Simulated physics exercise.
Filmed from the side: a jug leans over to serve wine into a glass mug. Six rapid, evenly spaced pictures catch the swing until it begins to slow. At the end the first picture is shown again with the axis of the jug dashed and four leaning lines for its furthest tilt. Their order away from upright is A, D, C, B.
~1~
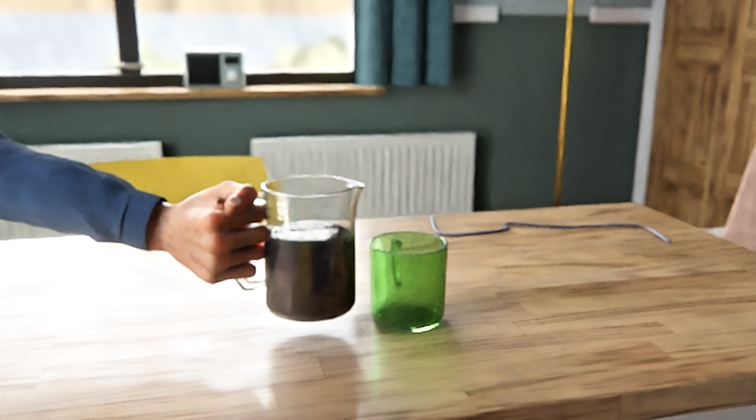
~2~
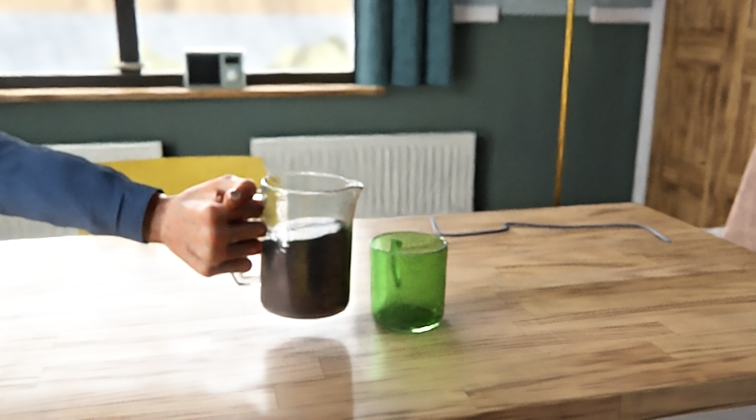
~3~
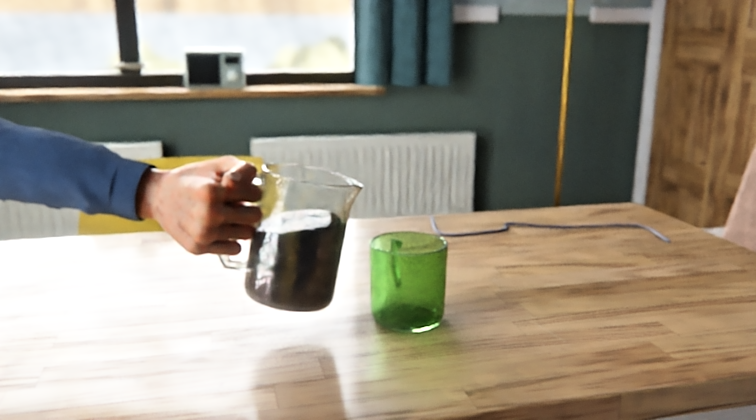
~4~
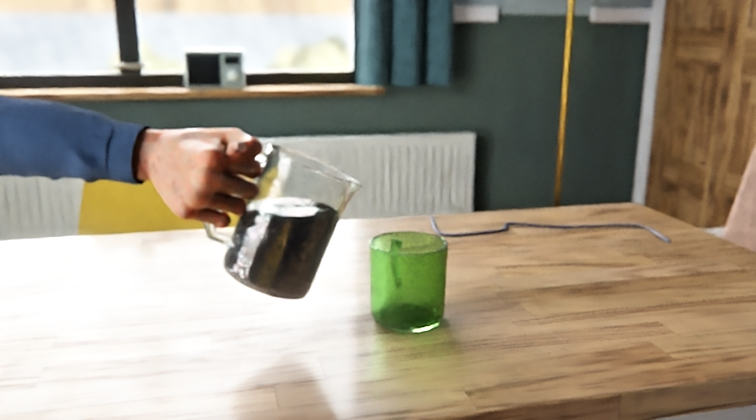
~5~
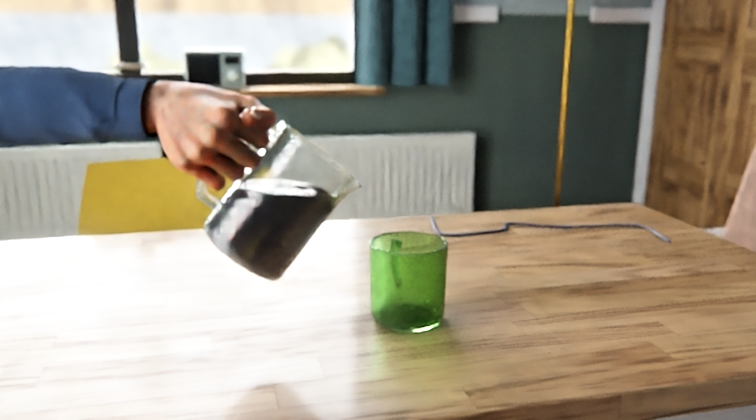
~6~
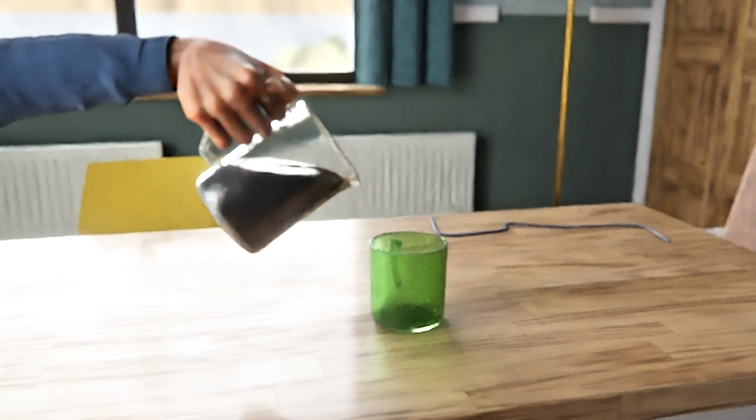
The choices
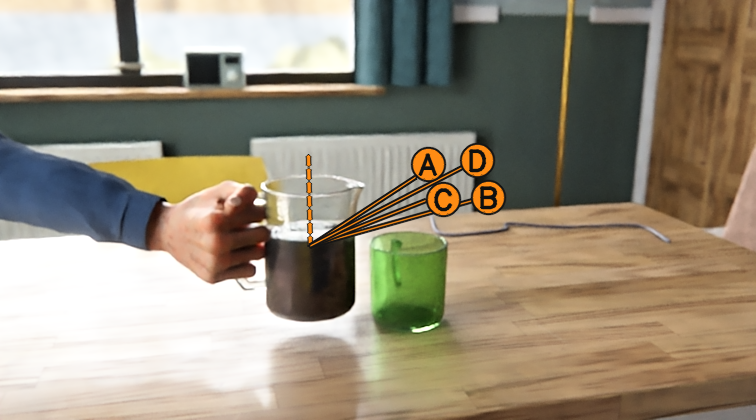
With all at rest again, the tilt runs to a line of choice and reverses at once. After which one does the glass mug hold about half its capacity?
The answer is line C.
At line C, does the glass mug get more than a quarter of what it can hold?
Yes.
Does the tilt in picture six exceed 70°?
No, it does not.
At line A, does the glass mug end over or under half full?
Under.
In orange, A at (415, 177); B at (471, 200); C at (425, 200); D at (462, 167).
Choosing A, the glass mug ends with about 17 % of what it can hold.
Choosing B, the glass mug ends with about 64 % of what it can hold; 5 % of the wine is spilt.
Choosing C, the glass mug ends with about 51 % of what it can hold.
Choosing D, the glass mug ends with about 32 % of what it can hold.
